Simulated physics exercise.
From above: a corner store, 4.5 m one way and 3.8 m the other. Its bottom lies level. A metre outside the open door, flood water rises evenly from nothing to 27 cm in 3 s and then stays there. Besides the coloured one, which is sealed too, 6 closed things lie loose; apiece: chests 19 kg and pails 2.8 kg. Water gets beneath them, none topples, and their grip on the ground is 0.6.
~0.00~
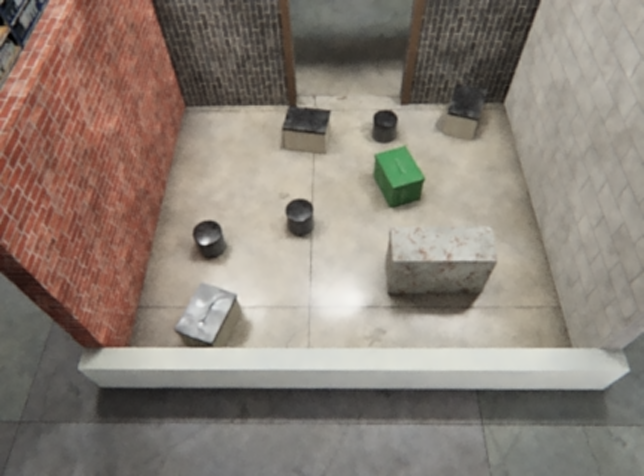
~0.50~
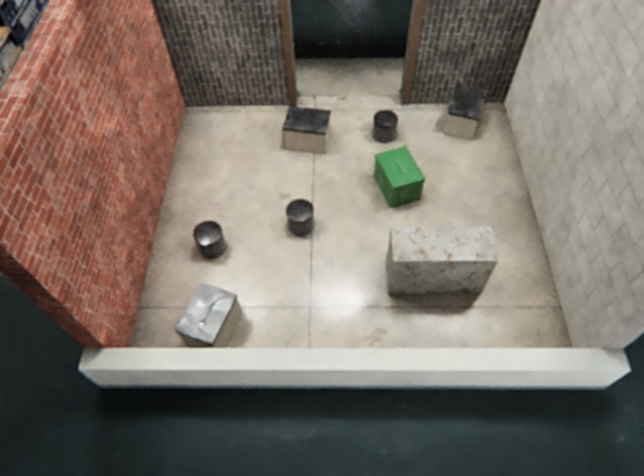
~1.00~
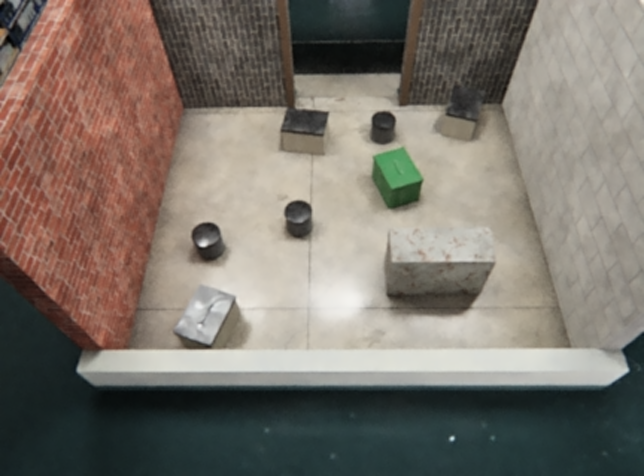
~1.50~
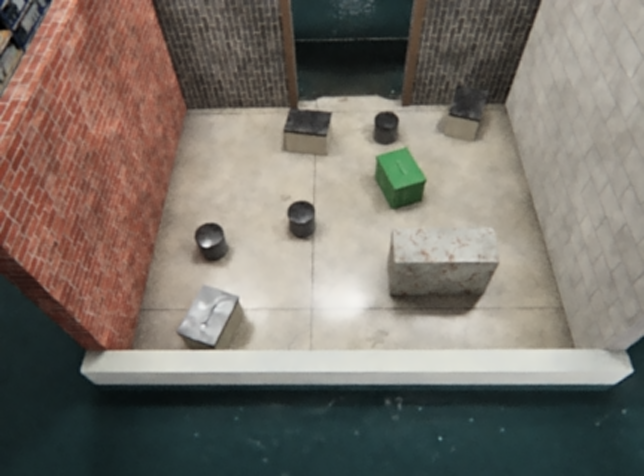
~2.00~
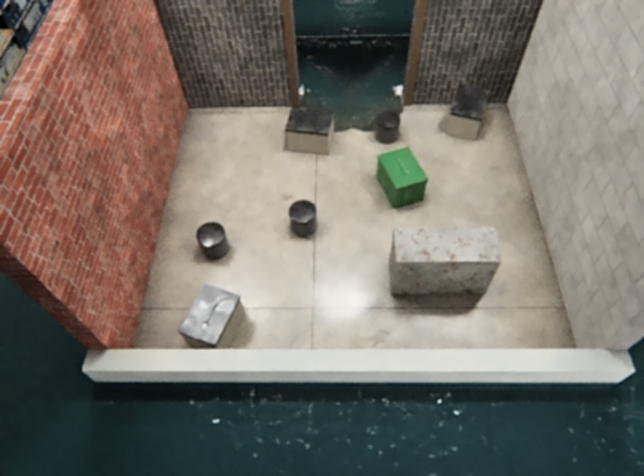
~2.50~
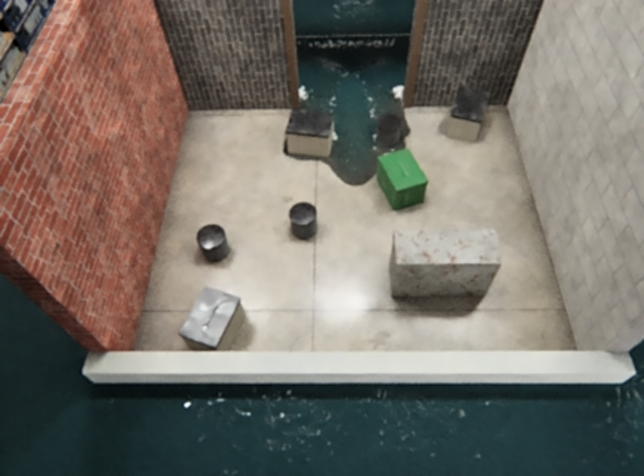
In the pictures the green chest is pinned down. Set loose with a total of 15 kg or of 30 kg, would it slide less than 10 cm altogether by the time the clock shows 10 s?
Verdict: Neither load is enough.
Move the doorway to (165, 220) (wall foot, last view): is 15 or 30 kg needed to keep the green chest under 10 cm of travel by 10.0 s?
In that case neither weight holds it.
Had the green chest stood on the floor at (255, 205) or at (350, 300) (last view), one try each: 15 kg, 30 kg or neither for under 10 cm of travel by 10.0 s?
In turn: Neither holds; neither is enough.
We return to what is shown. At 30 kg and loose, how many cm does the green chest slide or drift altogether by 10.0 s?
Some 60 cm in all.
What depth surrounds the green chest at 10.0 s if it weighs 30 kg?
Roughly 15 cm.
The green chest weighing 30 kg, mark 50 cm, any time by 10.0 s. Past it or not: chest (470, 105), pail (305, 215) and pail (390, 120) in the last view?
In turn: Short of it, past it, past it.
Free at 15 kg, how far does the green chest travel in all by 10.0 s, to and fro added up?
About 250 cm.
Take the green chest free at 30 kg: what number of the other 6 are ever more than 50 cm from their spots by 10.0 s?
I count 5.
After 3.5 s the green chest would be 20 cm from its start with 15 kg and 1 cm from its start with 30 kg; 6 cm of water round it then.
After 4.5 s the green chest would be 79 cm from its start with 15 kg and 19 cm from its start with 30 kg; 6 cm of water round it then.
After 7.0 s the green chest would be 167 cm from its start with 15 kg and 20 cm from its start with 30 kg; 7 cm of water round it then.
After 10.0 s the green chest would be 180 cm from its start with 15 kg and 61 cm from its start with 30 kg; 15 cm of water round it then.
